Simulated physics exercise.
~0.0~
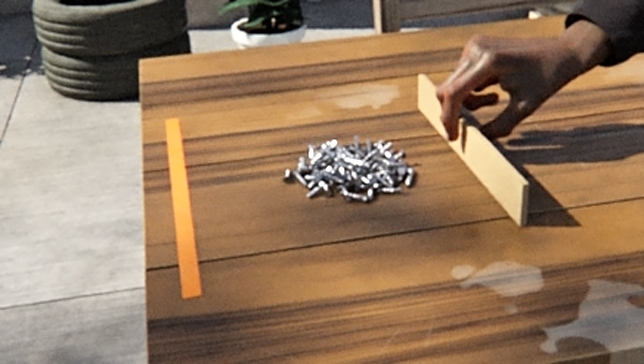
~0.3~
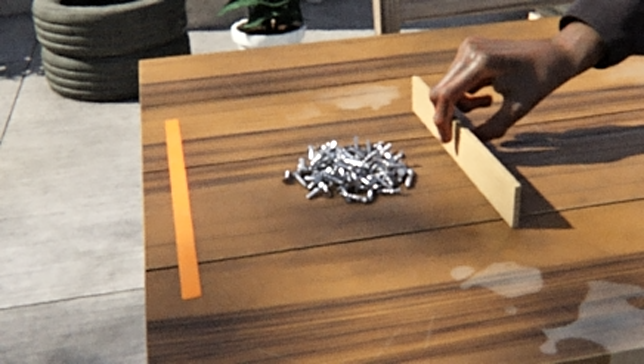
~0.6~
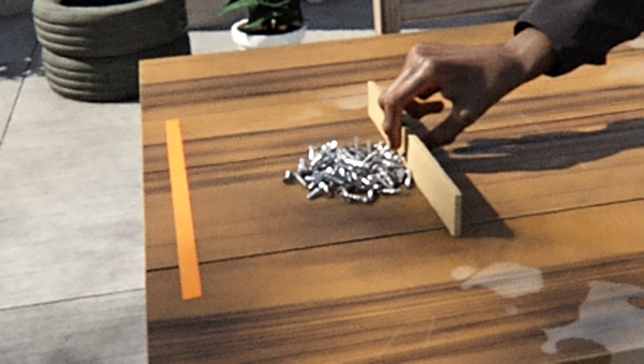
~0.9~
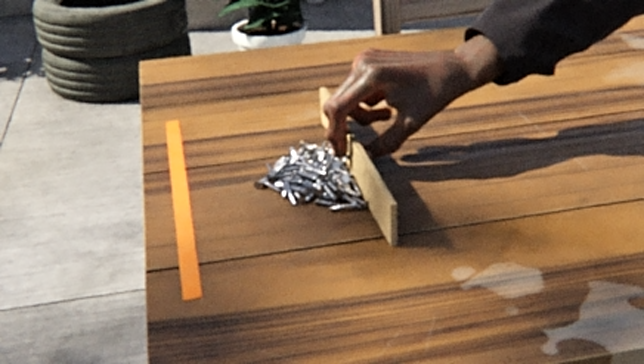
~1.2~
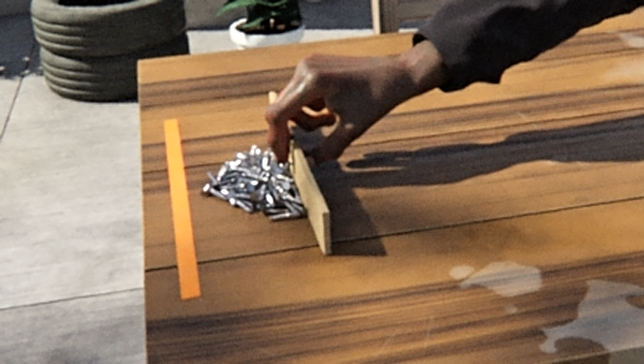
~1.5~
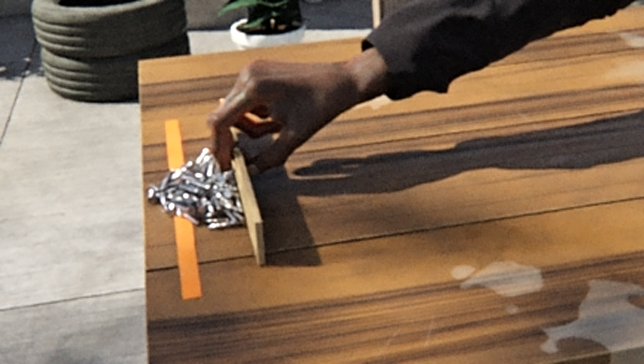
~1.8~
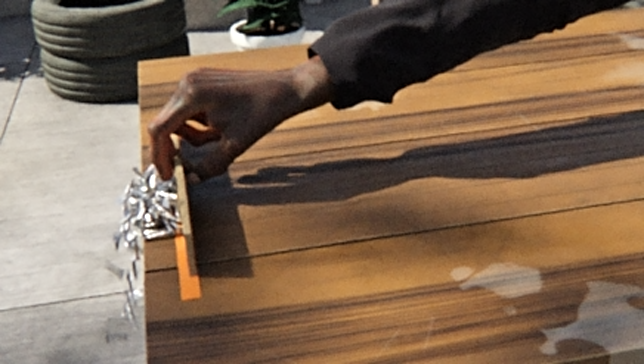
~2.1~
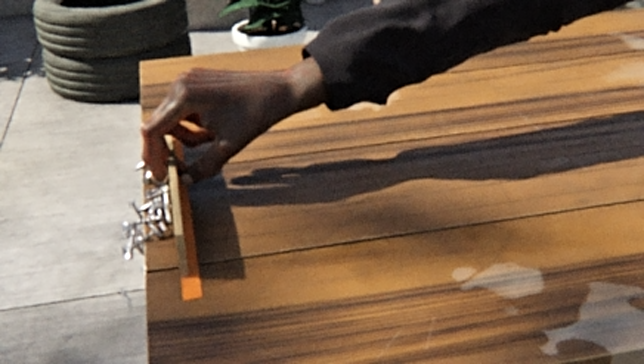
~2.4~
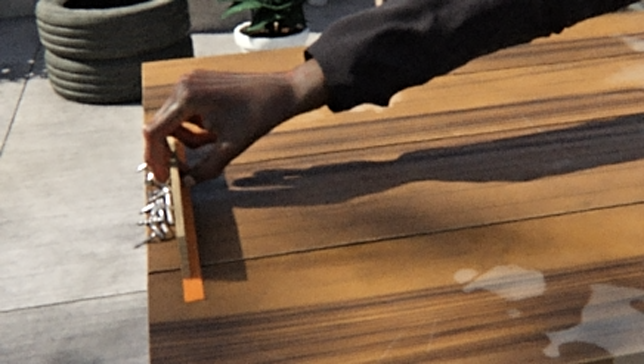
The clip shows a hand sliding an upright strip of card leftward across a wooden table, pushing a heap of small silvery pieces over an orange tape line. The card stops at the tape as most of the heap spills off the left edge, leaving a few pieces beside it.
